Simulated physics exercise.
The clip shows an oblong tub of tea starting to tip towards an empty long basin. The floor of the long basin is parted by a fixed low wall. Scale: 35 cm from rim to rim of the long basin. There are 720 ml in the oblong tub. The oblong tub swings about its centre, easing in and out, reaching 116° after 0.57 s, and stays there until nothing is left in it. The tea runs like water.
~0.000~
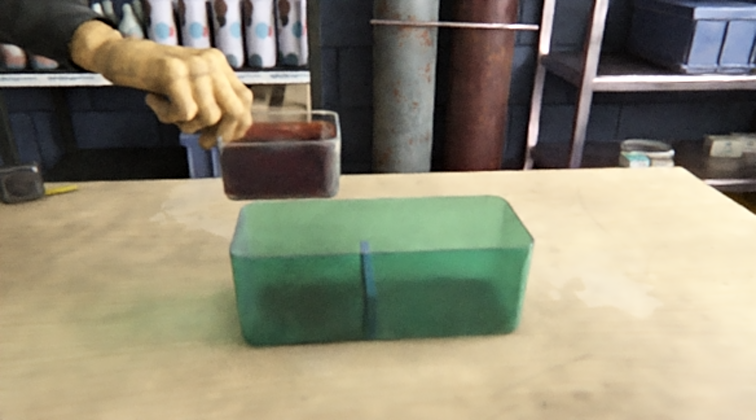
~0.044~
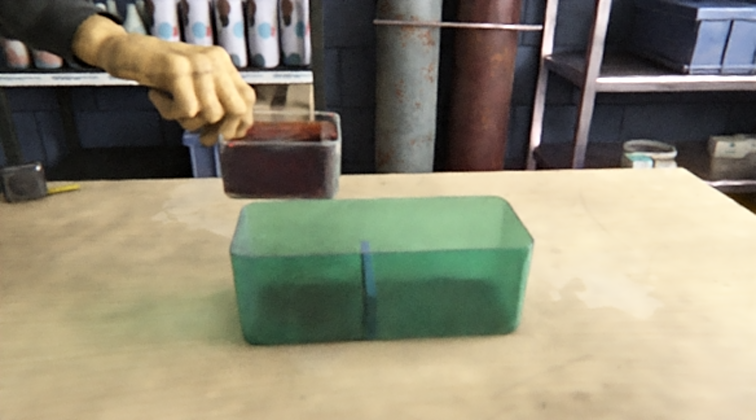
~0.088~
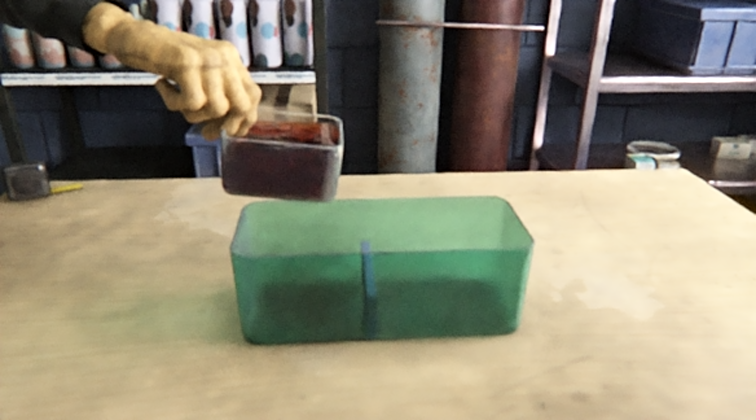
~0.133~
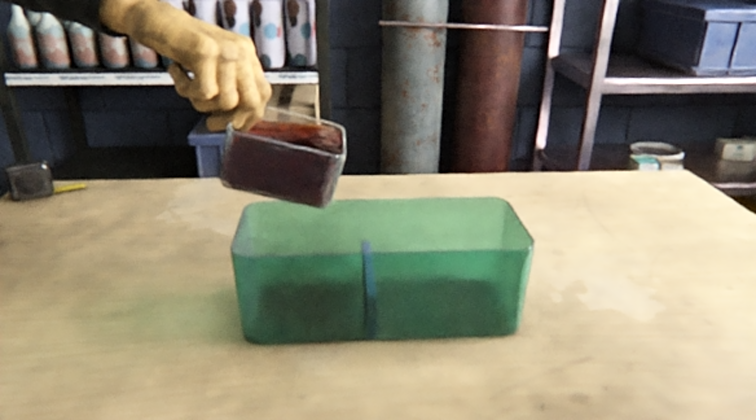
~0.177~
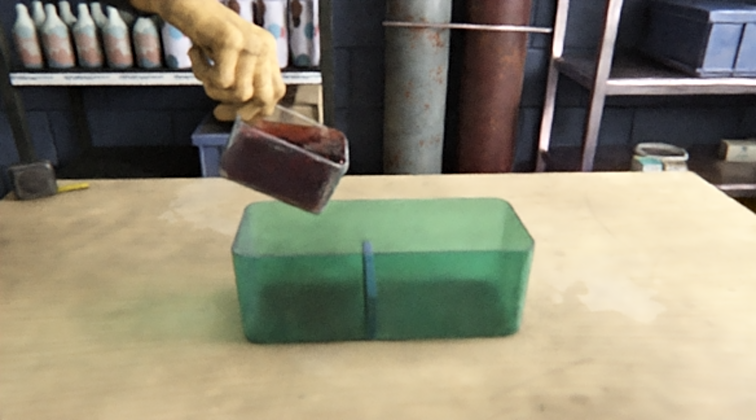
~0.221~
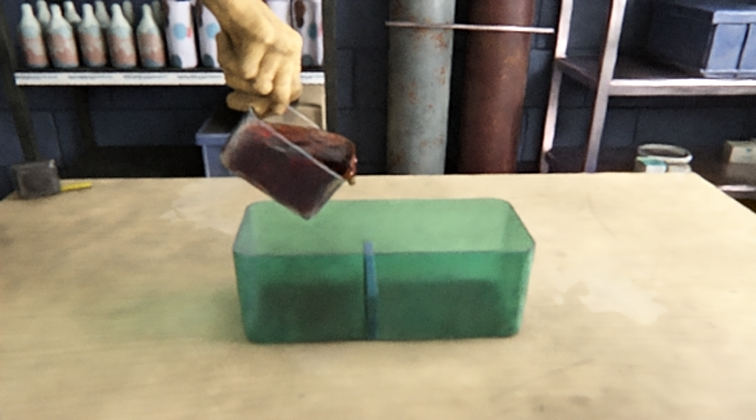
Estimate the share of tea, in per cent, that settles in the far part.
The far part has some 55 per cent.
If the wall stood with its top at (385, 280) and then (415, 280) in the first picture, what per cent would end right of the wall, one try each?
First 35, then 15 per cent.
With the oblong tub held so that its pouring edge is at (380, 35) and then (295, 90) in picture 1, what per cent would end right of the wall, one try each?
First 85, then 15 per cent.
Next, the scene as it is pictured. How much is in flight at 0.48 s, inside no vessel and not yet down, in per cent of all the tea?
About 18 per cent.
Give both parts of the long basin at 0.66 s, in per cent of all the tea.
Near 40 on the left, 54 on the right.
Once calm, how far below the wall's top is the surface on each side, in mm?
Left about 46 mm, right about 46 mm.
By 0.48 s the tilt is 108° and 11 per cent is still to pour, 21 is left of the wall and 49 right of it.
By 0.66 s the tilt is 116° and 1 per cent is still to pour, 39 is left of the wall and 54 right of it.
By 0.86 s the tilt is 116° and 0 per cent is still to pour, 42 is left of the wall and 55 right of it.
By 1.07 s the tilt is 116° and 0 per cent is still to pour, 42 is left of the wall and 55 right of it.
At rest 42 per cent lies left of the wall, 55 right of it and 3 outside.
